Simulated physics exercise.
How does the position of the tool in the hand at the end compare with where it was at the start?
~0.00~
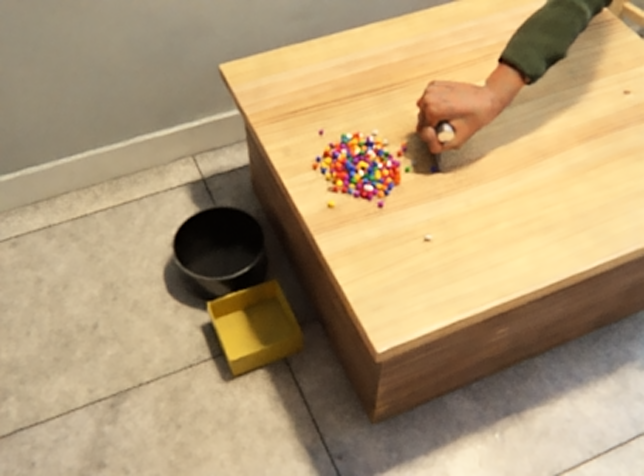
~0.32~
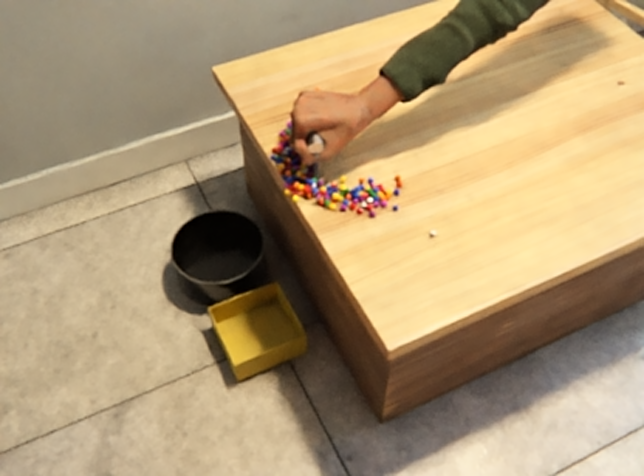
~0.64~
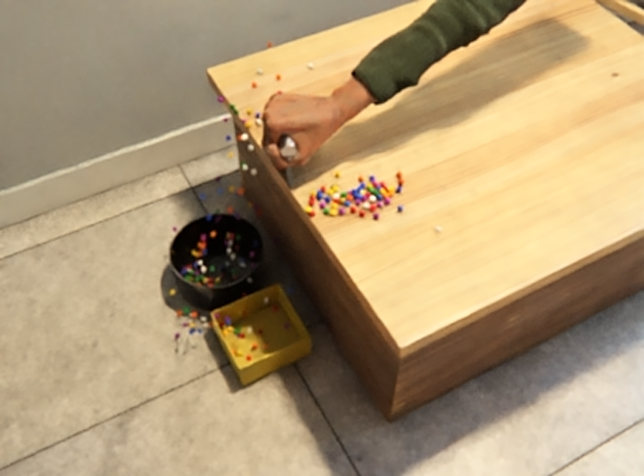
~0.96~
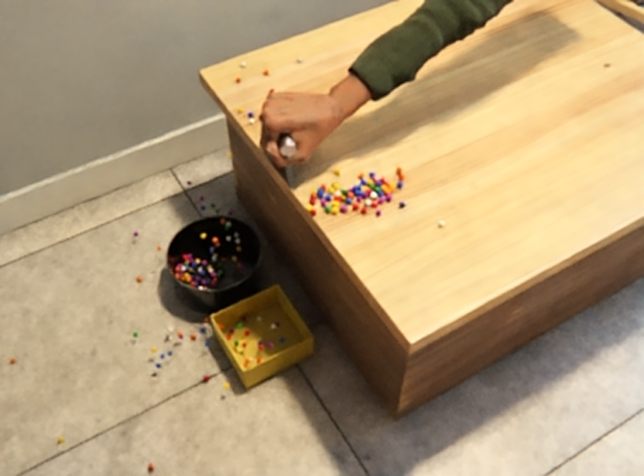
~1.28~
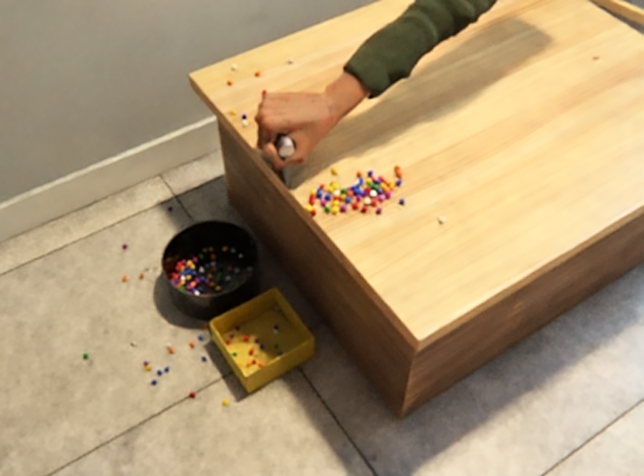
It started on the wooden top, just to the right of the pile of beads, and ended farther left, at the edge of the top above the black pot.
